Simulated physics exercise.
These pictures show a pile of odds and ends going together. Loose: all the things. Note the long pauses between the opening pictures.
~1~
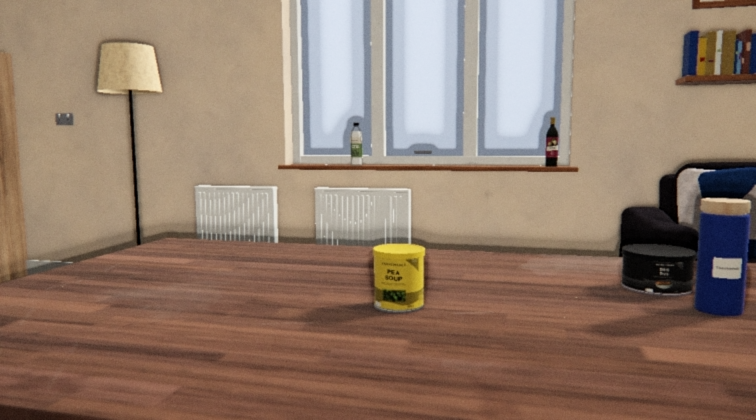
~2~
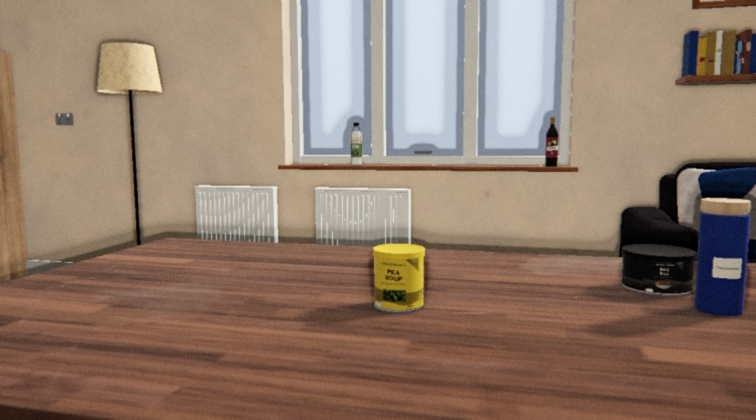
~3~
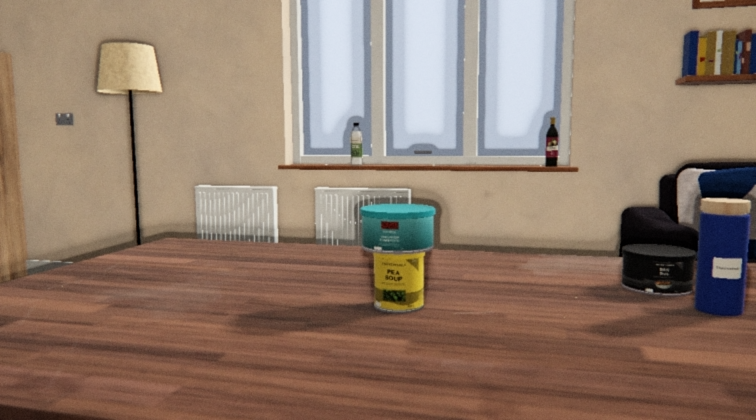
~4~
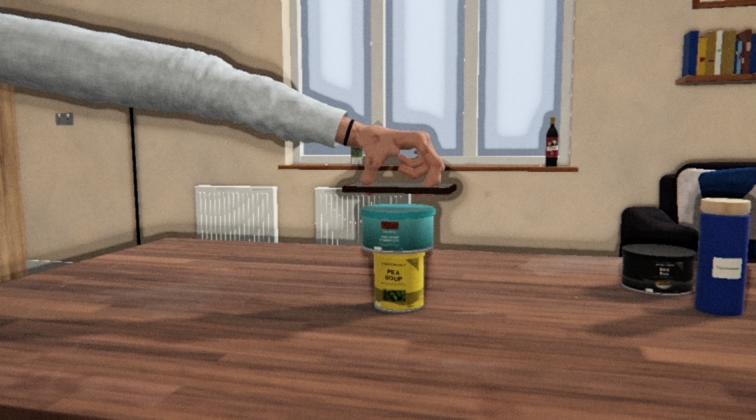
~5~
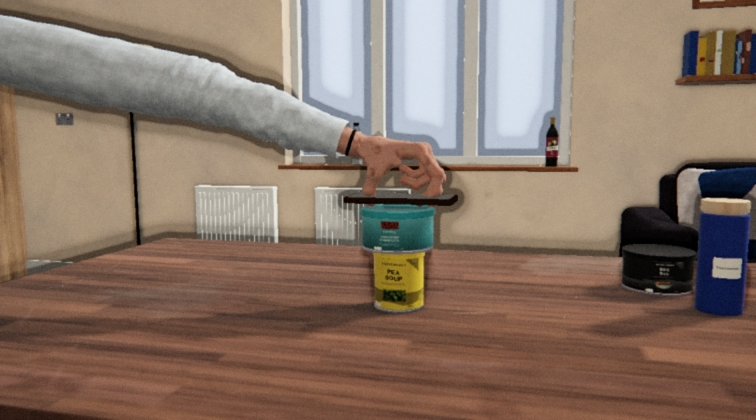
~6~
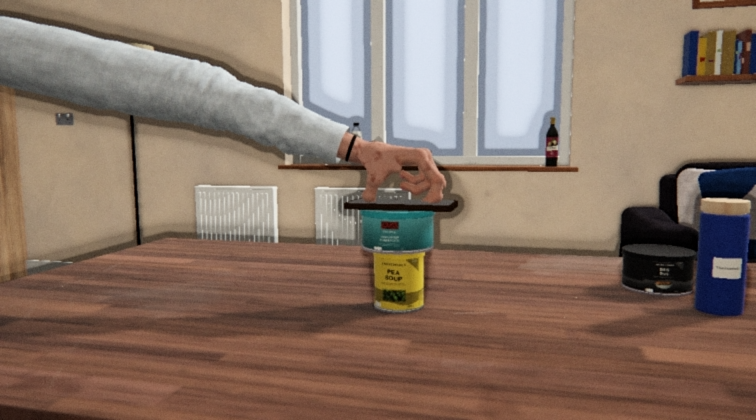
A hand in a pale grey sleeve reaches in from the left and lowers a flat dark object onto a turquoise tub, which has appeared on top of a yellow pea soup container. The still view looks across a wooden table in a room with a window, lamp and radiators. A black tub and a blue jar stand unmoving at the right.
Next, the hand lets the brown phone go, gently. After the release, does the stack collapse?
Pretty sure the pile is stable there.
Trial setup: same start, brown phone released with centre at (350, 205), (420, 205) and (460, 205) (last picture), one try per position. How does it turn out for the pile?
So the first time it tips over, the second time it stays intact, and the third time it tips over.
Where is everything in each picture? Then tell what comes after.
The last thing is not in view yet; blue jar (722, 256), in the first picture.
The last thing is not in view yet, in the second picture.
The last thing is not in view yet; blue jar (722, 256), in the third picture.
Coming down; brown phone (400, 188); turquoise tub (398, 227), in the fourth picture.
Coming down; brown phone (402, 199); blue jar (722, 256), in the fifth picture.
In place under the hand; brown phone (402, 205); turquoise tub (398, 227), in the sixth picture.
Then, 0.30 s later than the last frame, all is still.
Then, 0.70 s later than the last frame, brown phone resting near (402, 206).
When it is over, all 5 as before. End places, in pixels of the last picture, brown phone near (402, 206). The pile holds.
